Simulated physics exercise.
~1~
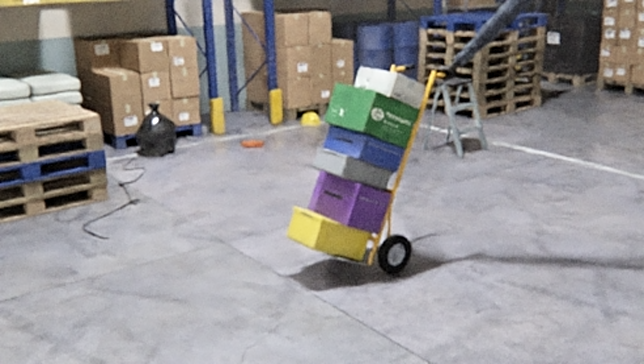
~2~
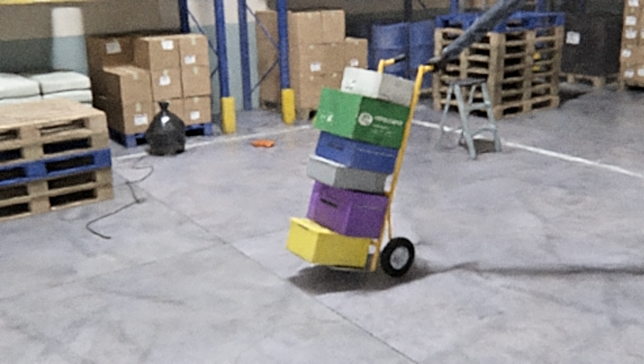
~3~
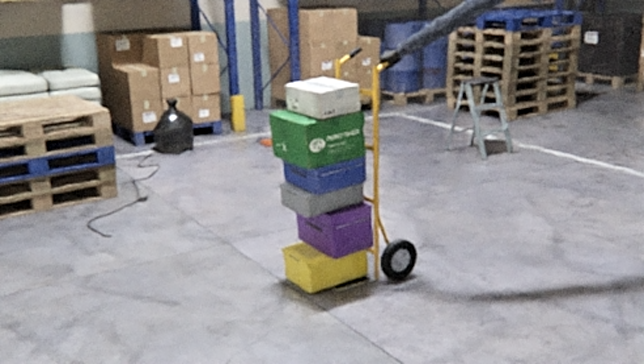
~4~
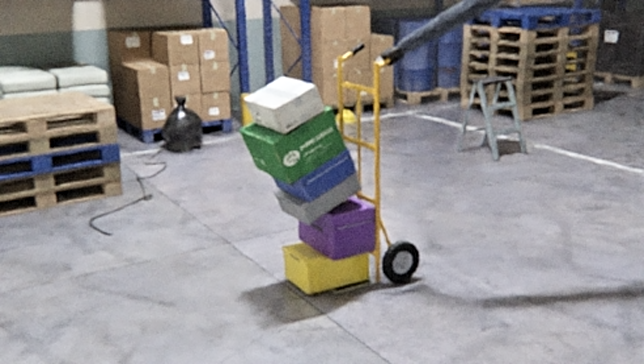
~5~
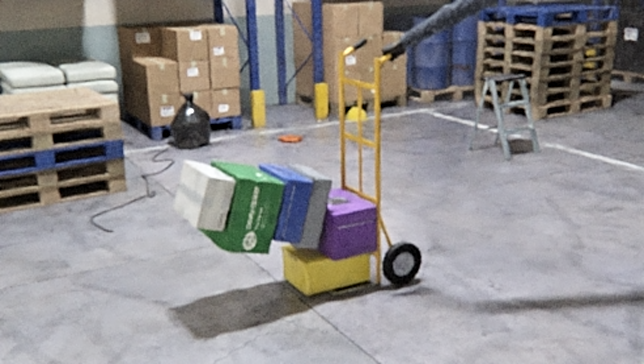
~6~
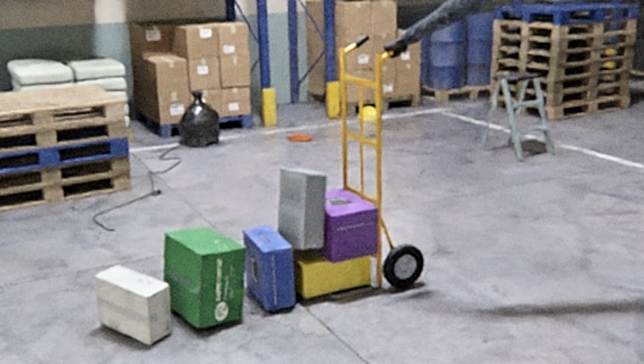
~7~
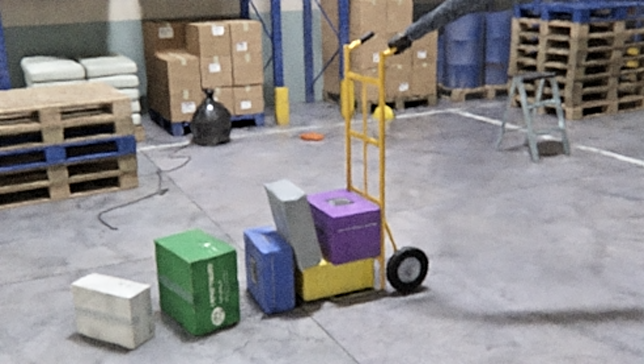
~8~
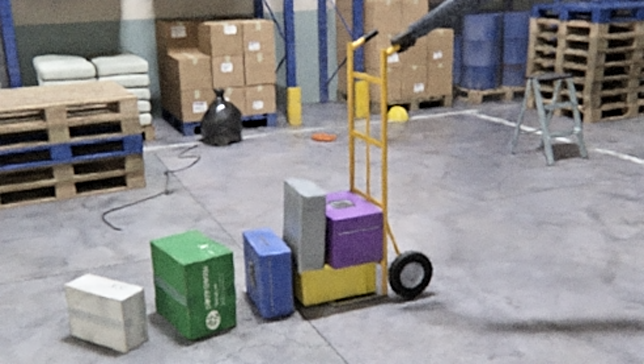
A yellow sack truck stacked with six mixed boxes was swung upright by someone's arm, and the upper four tipped off to the left, leaving the white, green and blue ones on the floor and the grey one leaning against the purple box.
